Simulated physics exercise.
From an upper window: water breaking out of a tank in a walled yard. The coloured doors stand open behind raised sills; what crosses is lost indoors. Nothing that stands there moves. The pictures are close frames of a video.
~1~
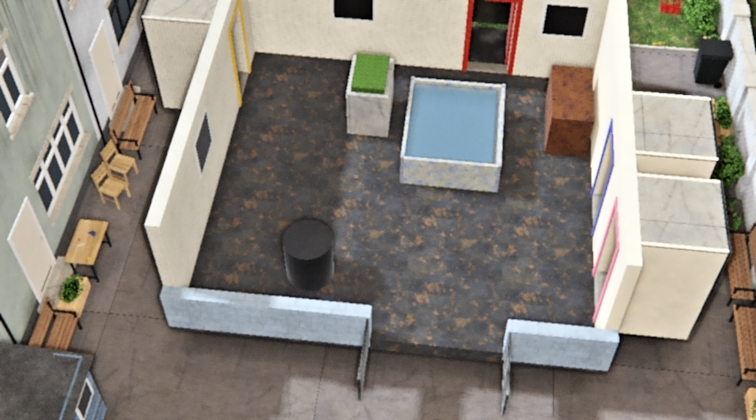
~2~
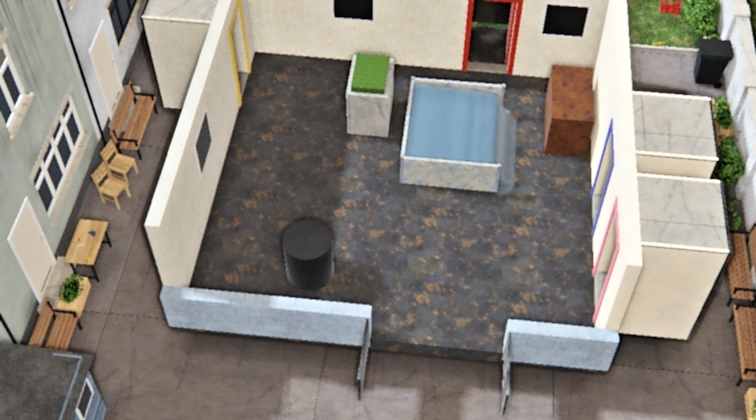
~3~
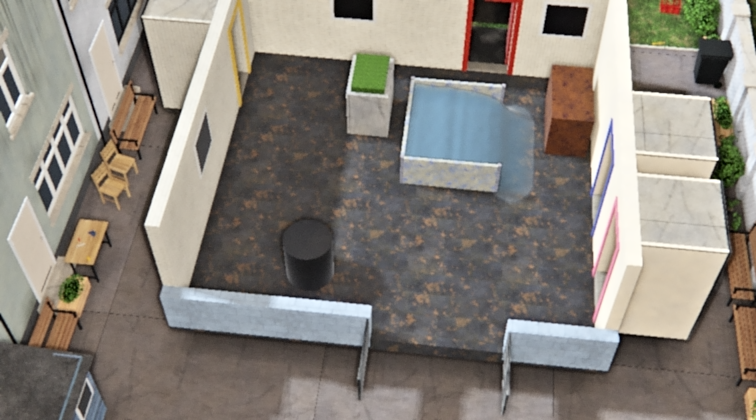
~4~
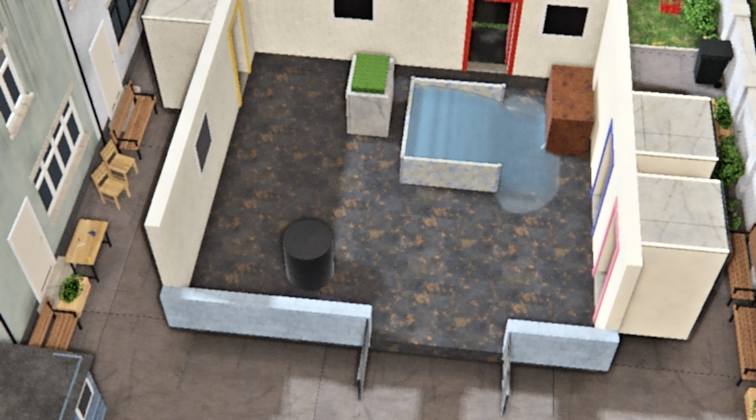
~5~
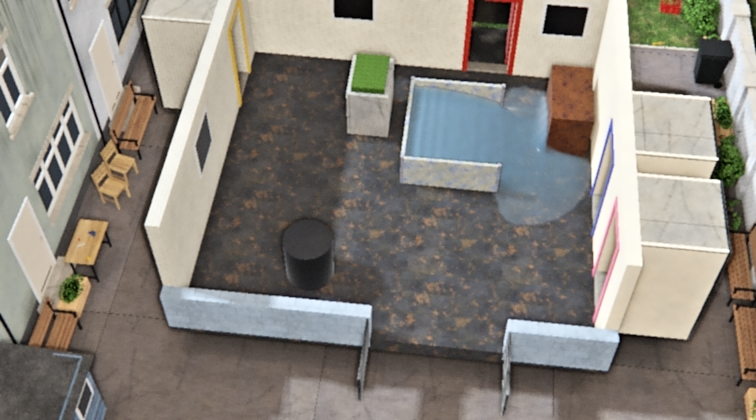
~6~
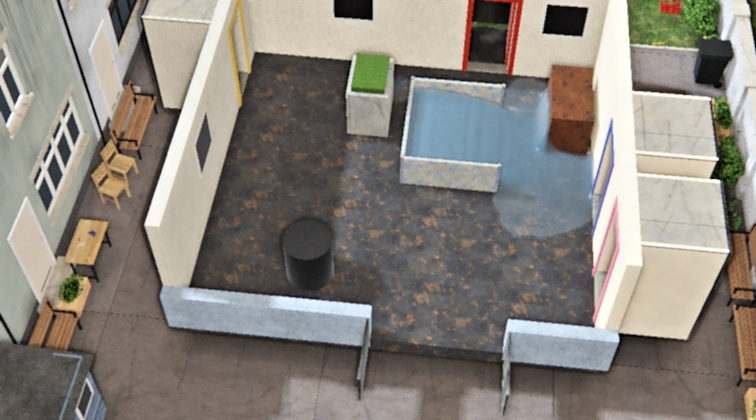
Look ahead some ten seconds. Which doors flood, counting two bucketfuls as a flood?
The yellow door floods; the blue door floods; the red door floods; the pink door holds within the limit.
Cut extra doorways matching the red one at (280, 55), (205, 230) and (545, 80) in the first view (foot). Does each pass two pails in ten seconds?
As listed: Takes less, takes less, is over.
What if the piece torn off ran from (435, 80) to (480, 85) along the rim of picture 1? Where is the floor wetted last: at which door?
Last comes the pink-painted one.
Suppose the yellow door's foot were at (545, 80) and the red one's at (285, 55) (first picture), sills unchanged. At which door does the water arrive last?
It is the door marked red.
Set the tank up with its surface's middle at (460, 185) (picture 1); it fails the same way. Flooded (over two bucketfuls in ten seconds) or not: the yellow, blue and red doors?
Then: The yellow one is under; the blue one floods; the red one lets less in.
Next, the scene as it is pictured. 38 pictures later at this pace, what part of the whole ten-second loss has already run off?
Roughly 75 per cent.
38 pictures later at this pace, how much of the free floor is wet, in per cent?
About 65 per cent.
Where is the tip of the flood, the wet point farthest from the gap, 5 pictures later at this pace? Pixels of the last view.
Roughly at (586, 276).
A moment on, water covers 15 % of the floor; the yellow door not reached, the blue door over two buckets in, the red door wet at the sill, nothing in, the pink door not reached.
Next, water covers 25 % of the floor; the yellow door not reached, the blue door far over two buckets in, the red door under two buckets in, the pink door wet at the sill, nothing in.
Then, water covers 40 % of the floor; the yellow door not reached, the blue door far over two buckets in, the red door over two buckets in, the pink door wet at the sill, nothing in.
Later, water covers 65 % of the floor; the yellow door under two buckets in, the blue door far over two buckets in, the red door far over two buckets in, the pink door wet at the sill, nothing in.
In the end, water covers 95 % of the floor; the yellow door over two buckets in, the blue door far over two buckets in, the red door far over two buckets in, the pink door wet at the sill, nothing in.
